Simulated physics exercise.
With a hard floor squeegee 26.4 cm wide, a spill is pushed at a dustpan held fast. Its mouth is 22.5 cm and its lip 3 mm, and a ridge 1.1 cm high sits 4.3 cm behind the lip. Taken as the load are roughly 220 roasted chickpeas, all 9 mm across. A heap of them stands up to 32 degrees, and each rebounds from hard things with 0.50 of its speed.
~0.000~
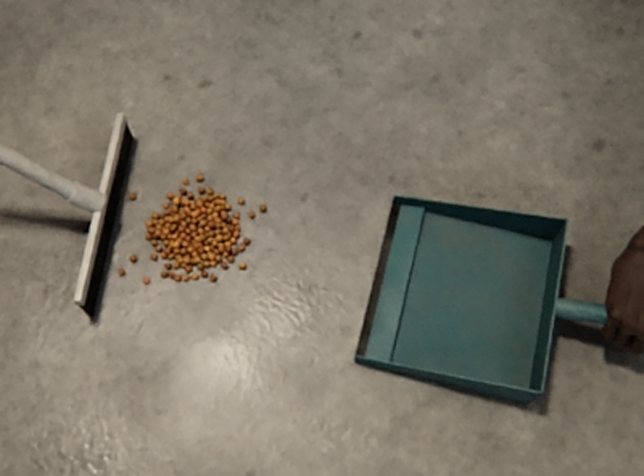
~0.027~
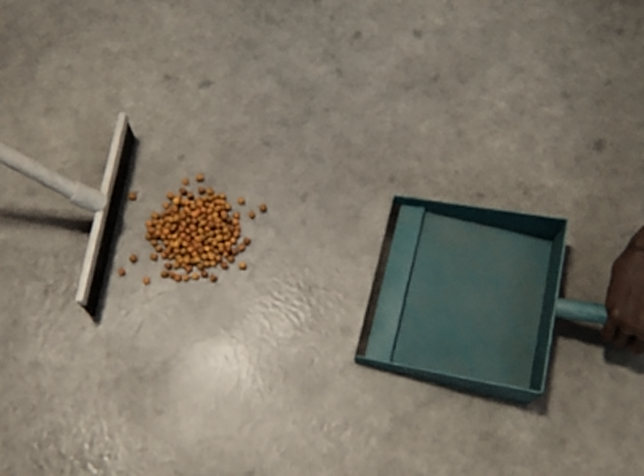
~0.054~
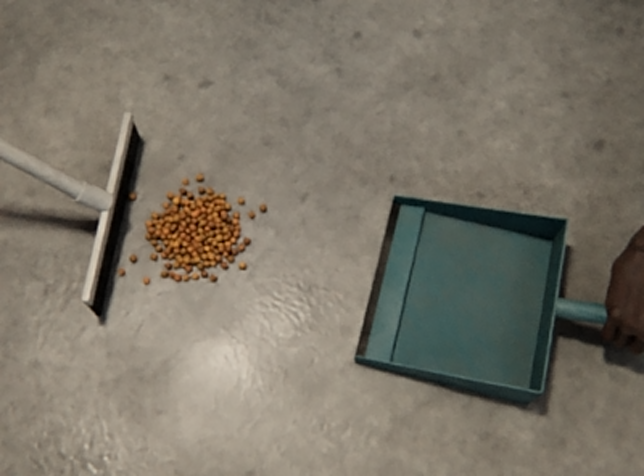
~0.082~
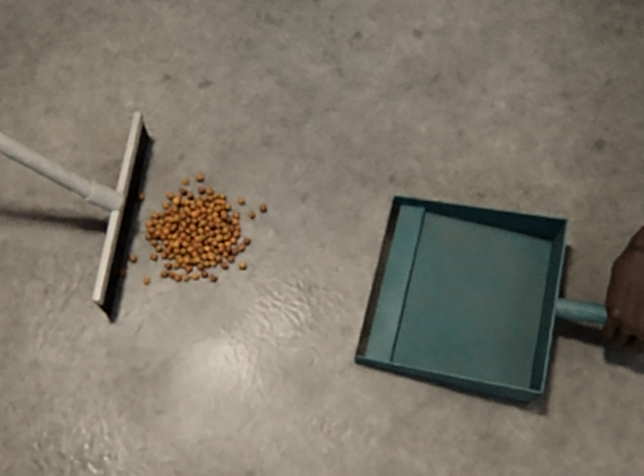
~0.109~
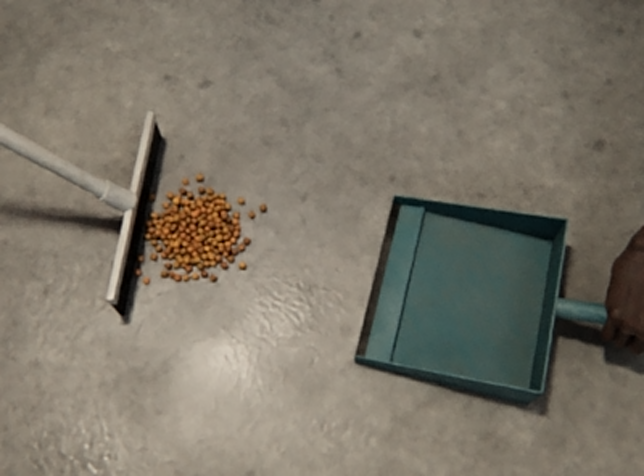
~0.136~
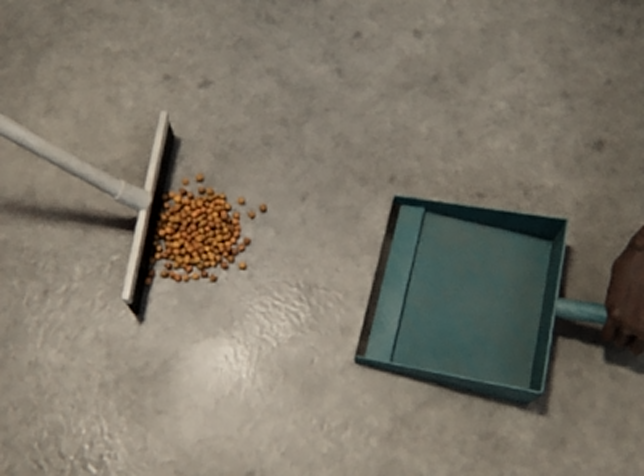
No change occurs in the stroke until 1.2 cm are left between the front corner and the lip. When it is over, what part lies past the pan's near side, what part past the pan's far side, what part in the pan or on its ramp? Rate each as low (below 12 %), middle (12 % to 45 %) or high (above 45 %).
Past the pan's near side - low, past the pan's far side - middle, in the pan or on its ramp - middle.
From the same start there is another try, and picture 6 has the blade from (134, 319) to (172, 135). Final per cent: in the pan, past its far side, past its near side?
That ends as pan 35, far 10, and near 0.
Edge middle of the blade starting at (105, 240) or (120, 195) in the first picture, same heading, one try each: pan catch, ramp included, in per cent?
I'd put it near 35 per cent for the first and near 35 per cent for the second.
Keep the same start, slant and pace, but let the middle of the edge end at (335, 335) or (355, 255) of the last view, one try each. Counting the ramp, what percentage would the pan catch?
About 15 and 45 per cent.
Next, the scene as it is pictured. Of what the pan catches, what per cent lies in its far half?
80 per cent.
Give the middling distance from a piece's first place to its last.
That distance is around 28 cm.
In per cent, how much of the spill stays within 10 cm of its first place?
Around 0 in a hundred.
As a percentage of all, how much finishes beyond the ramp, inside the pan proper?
About 15 %.
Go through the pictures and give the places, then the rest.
In the first picture, blade from (80, 301) to (122, 120), moved 0.0 cm, 0 of the pieces shifted so far; middle of the pieces at (195, 231); pan at (472, 302).
In the second picture, blade from (82, 301) to (124, 120), moved 0.2 cm, 0 of the pieces shifted so far; middle of the pieces at (195, 231).
In the third picture, blade from (88, 301) to (129, 120), moved 1.0 cm, 0 of the pieces shifted so far; middle of the pieces at (195, 231).
In the fourth picture, blade from (98, 300) to (139, 119), moved 2.3 cm, 1 of the pieces shifted so far; middle of the pieces at (195, 231).
In the fifth picture, blade from (112, 300) to (152, 119), moved 4.0 cm, 3 of the pieces shifted so far; middle of the pieces at (195, 231).
In the sixth picture, blade from (127, 299) to (165, 118), moved 5.8 cm, 26 of the pieces shifted so far; middle of the pieces at (196, 231); pan at (472, 302). The blade's pace is about 0.67 m/s, heading 17 degrees away from the viewer's side.
After 0.35 s, middle of the blade 17 cm from the lip; 0 % over the lip, far side 5 %, near side 0 %.
Then, at 0.49 s, middle of the blade 8 cm from the lip; 0 % over the lip, far side 15 %, near side 0 %.
After 0.76 s, middle of the blade 3 cm from the lip; 40 % over the lip, far side 25 %, near side 0 %.
At rest (1.3 s), near side 0 %, far side 25 %, pan 40 %, in front of the lip or behind the blade 30 %.
